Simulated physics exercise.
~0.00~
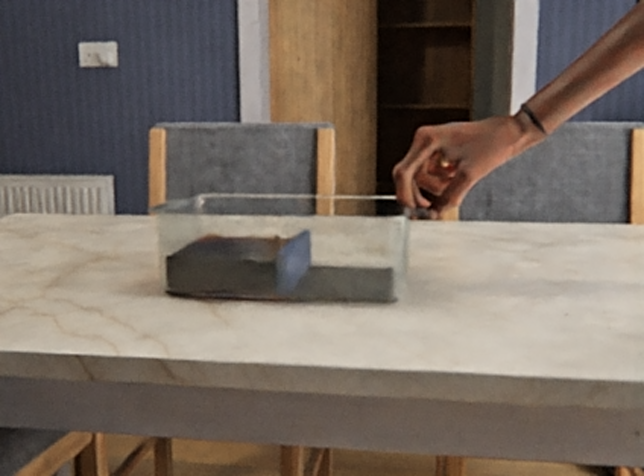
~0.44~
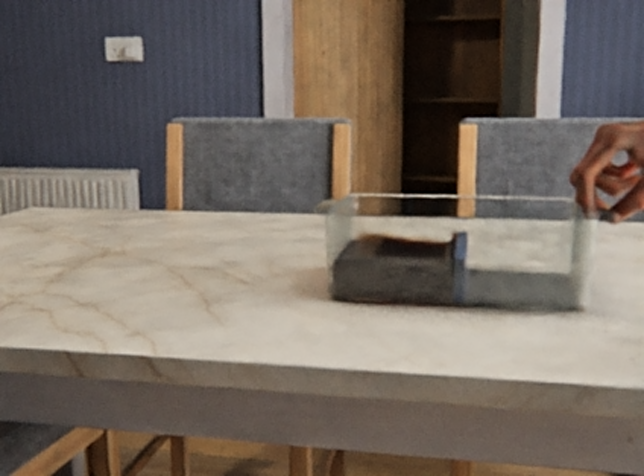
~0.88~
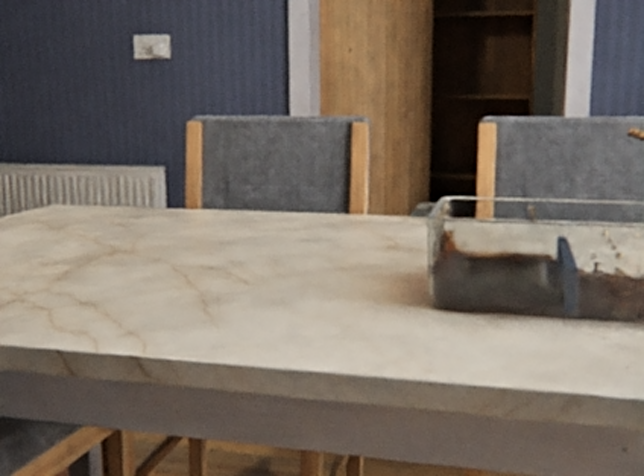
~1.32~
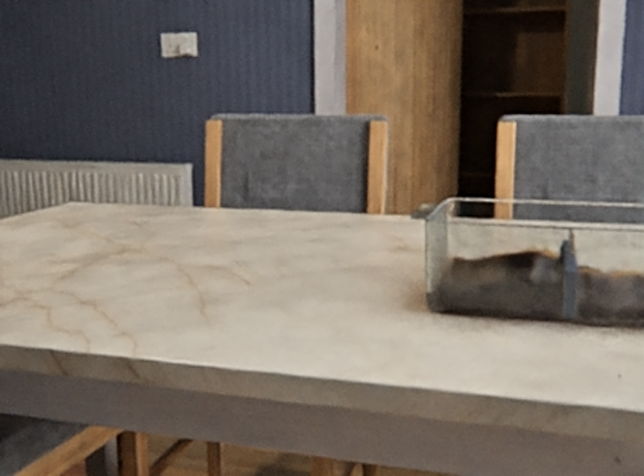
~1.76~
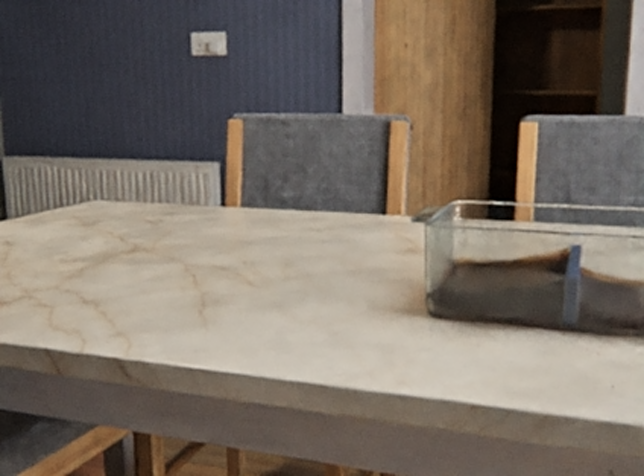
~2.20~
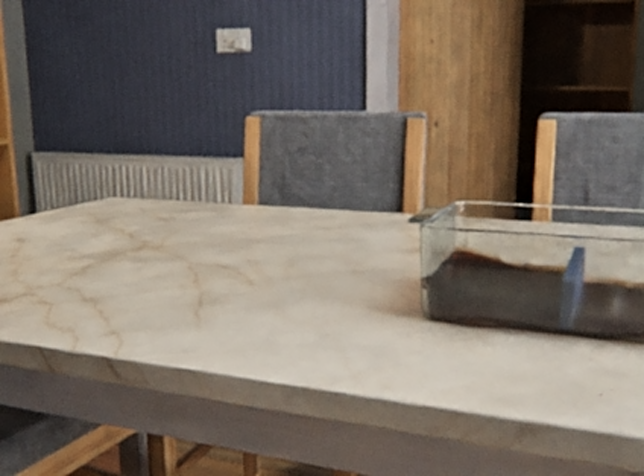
Divided glass food box of dark tea being pulled right across a marble-look table by a hand, tea ending on both sides.
